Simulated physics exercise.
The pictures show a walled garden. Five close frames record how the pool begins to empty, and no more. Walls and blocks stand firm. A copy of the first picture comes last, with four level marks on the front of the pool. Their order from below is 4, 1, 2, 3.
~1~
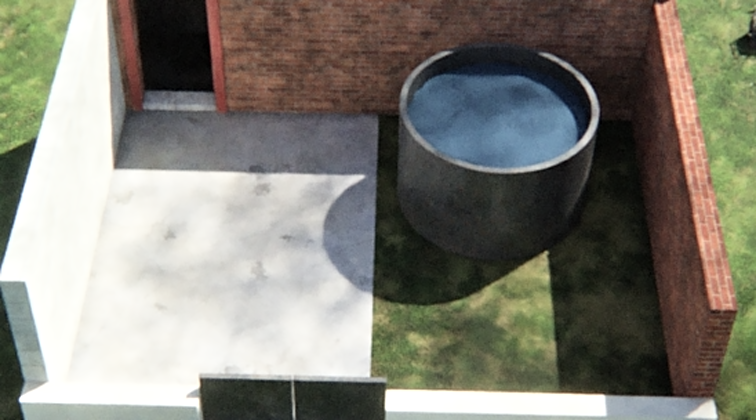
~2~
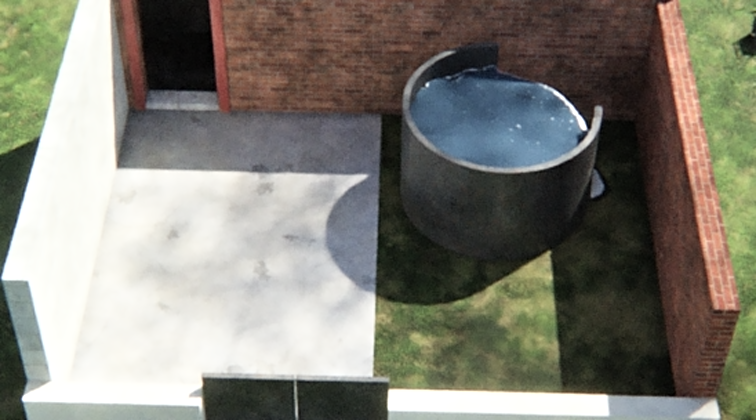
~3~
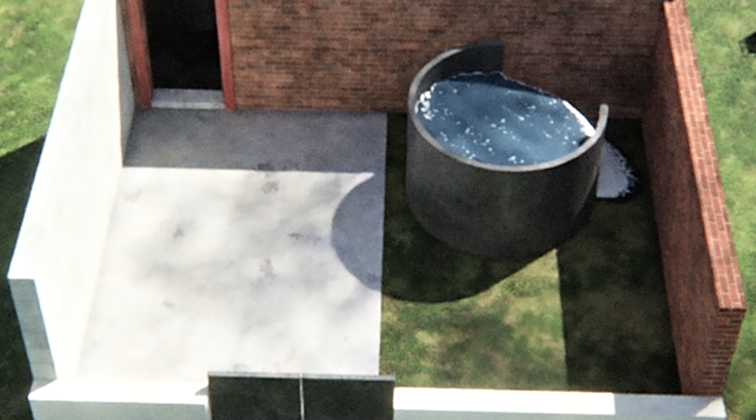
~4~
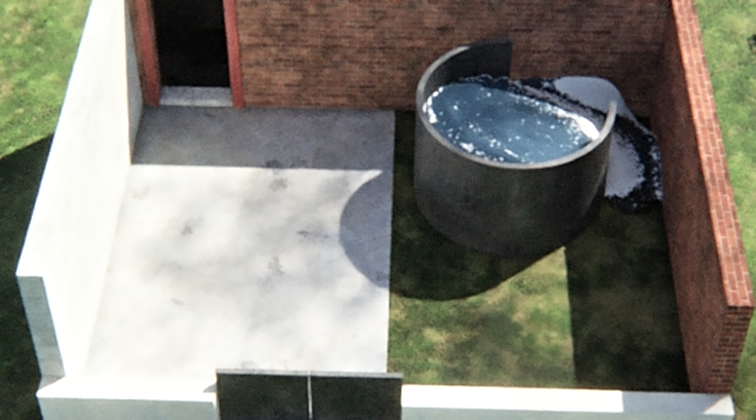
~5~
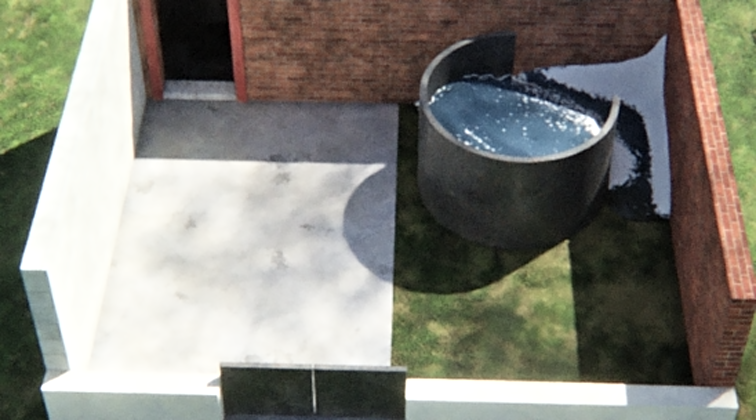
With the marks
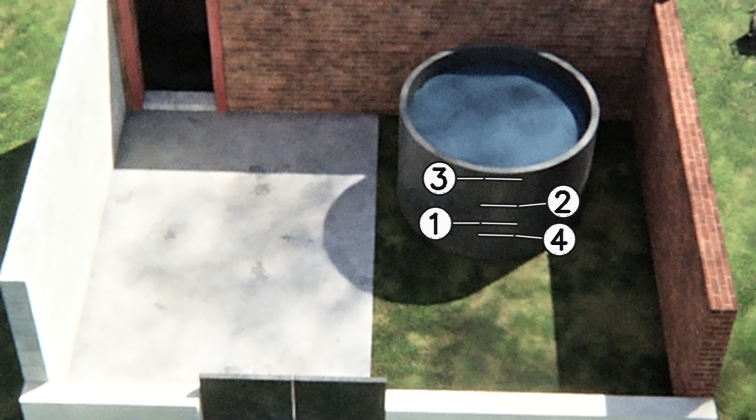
A walled garden with a round, dark pool of still water lay in view, then the pool's back right side opened and foaming water poured out, spreading over the grass into the back right corner.
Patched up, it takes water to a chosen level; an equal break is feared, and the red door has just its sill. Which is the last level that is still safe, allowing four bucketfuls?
2.
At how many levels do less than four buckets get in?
Three of the four.
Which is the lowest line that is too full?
Line 3.
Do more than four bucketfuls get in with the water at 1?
No.
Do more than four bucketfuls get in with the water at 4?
No.
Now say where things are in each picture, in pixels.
Water in the pool at rest, its middle at (498, 121); foot of the red doorway at (180, 110); shut gate at (293, 385), in the first picture.
Front seen at (593, 194), 2 % of the ground wet, in the second picture.
Front seen at (639, 184), 4 % of the ground wet, in the third picture.
Front seen at (651, 203), 7 % of the ground wet, in the fourth picture.
Front seen at (669, 205), 8 % of the ground wet, in the fifth picture.
On the marked copy, 1 at (498, 223); 2 at (499, 205); 3 at (502, 179); 4 at (497, 235); from the bottom up 4, 1, 2, 3.
With 1, nothing gets over.
With 2, a splash gets over, under a bucket.
With 3, about 11 bucketfuls get in.
With 4, nothing gets over.
